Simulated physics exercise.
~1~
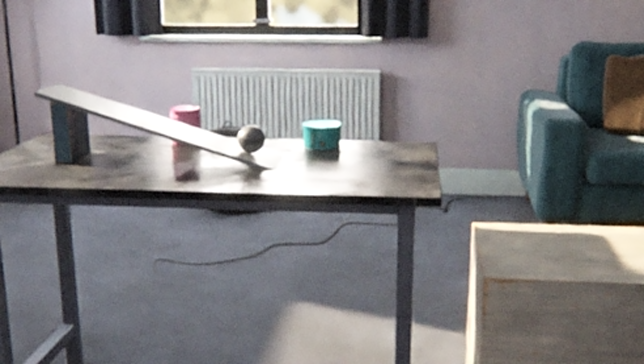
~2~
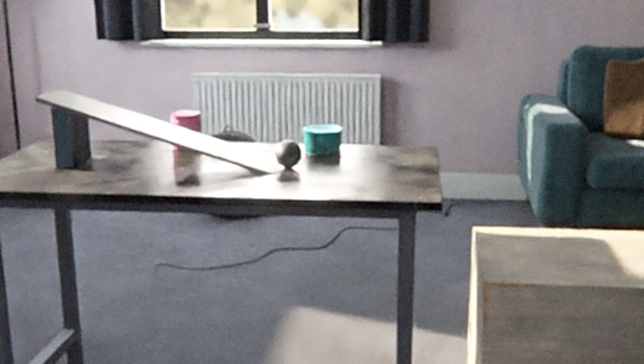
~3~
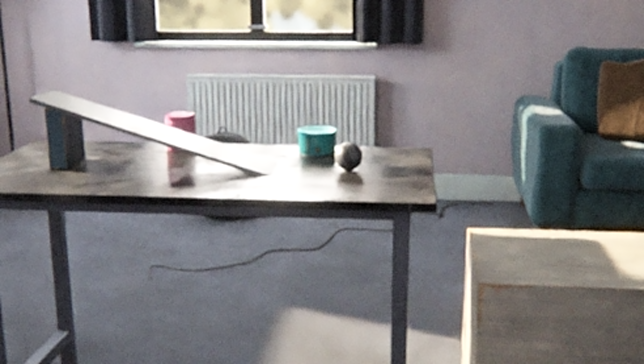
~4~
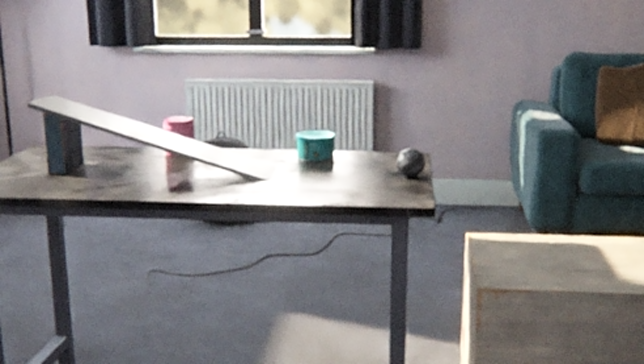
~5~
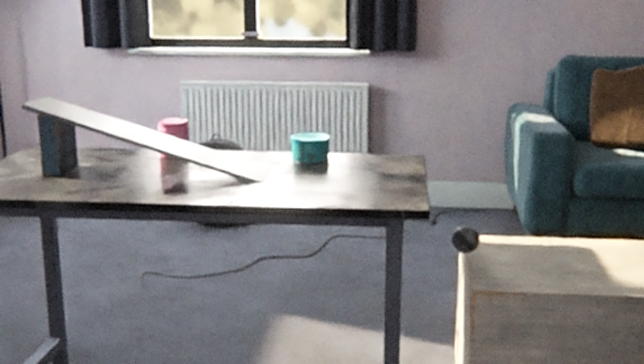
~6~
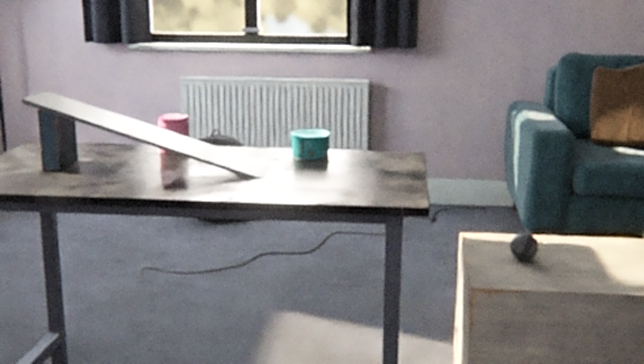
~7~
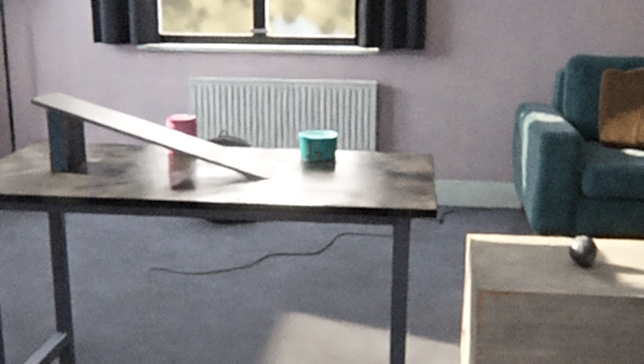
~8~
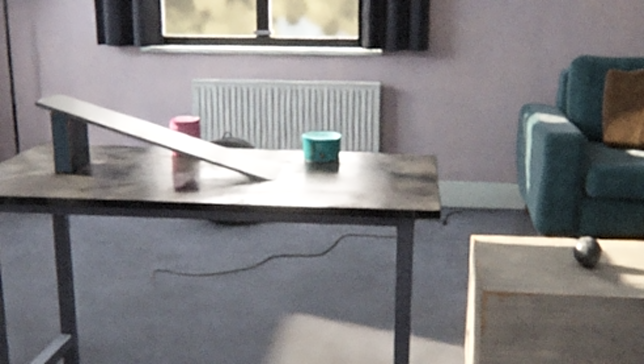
In a room with mauve walls, a slightly swaying view from the front shows a dark table beneath a window and radiator, with a teal armchair at the right. A ramp slopes down to the right on the table, near a pink jar and a turquoise tub, and a pale wooden block stands lower across a gap. A dark grey ball leaves the foot of the ramp and rolls right, passing in front of the tub. It goes off the table's edge, crosses the gap and reaches the block's near edge. It rolls on across the top and comes to rest there, while the jar and tub stay put.
